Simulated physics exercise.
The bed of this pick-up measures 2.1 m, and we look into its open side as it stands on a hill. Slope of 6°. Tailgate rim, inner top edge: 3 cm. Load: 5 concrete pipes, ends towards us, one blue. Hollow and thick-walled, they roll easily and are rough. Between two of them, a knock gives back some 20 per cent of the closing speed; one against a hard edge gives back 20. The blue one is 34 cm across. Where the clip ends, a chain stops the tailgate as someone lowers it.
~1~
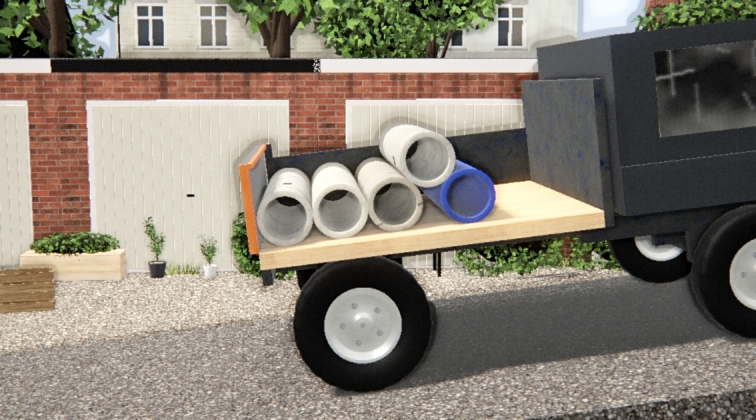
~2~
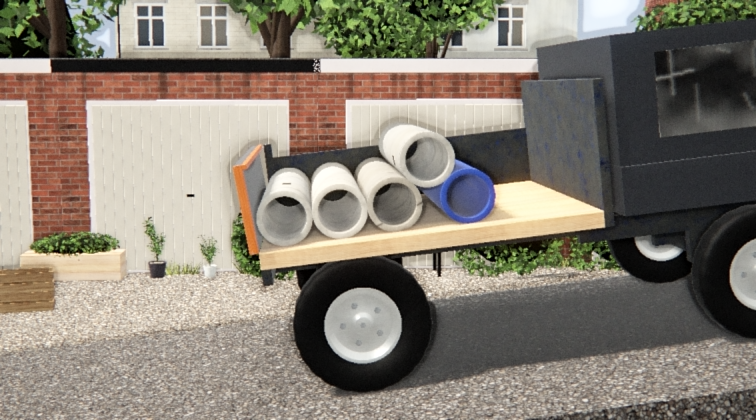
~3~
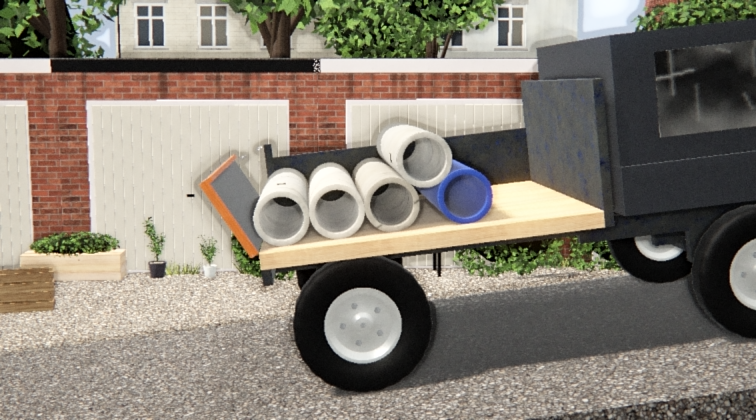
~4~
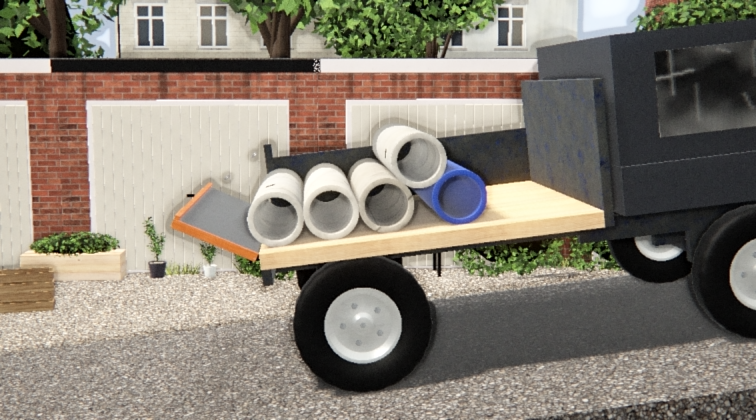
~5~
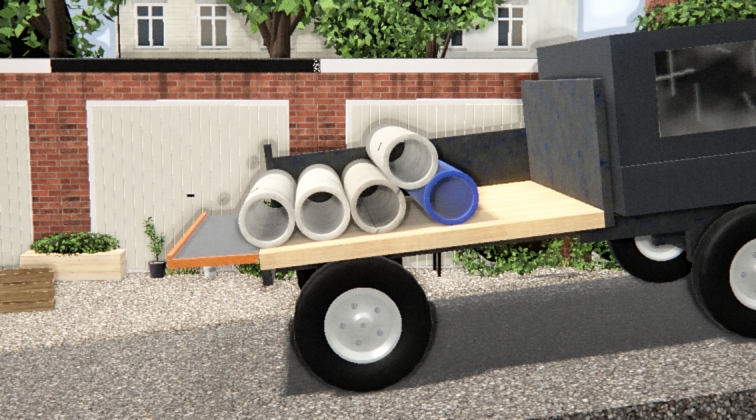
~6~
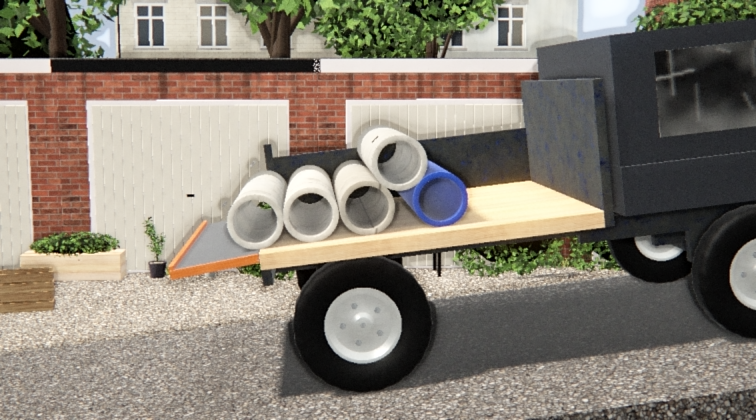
The clip opens on a dark pick-up standing on a slope, its bed holding four pale concrete pipes and a blue one against a raised, orange-edged tailgate. The tailgate swings down to the left, past level, and the pipes roll leftward together, slowly at first, then a little faster.
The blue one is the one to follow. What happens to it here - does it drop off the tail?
Overboard.
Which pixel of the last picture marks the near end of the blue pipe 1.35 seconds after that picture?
I'd point to somewhere near (280, 219).
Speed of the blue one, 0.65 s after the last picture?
0.7 m/s or so.
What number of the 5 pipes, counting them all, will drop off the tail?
In all, 5.
Another 0.7 s on from the last picture, blue is on the bed, 75 cm short of the hinge, rolling left; 0 gone off the back.
Another 1.3 s on from the last picture, blue is on the bed, 15 cm short of the hinge, rolling left; 2 gone off the back.
Another 2.1 s on from the last picture, blue is dropping off the gate; 5 gone off the back.
In the end (3.7 s after the last picture), blue is off the vehicle; 5 gone off the back.
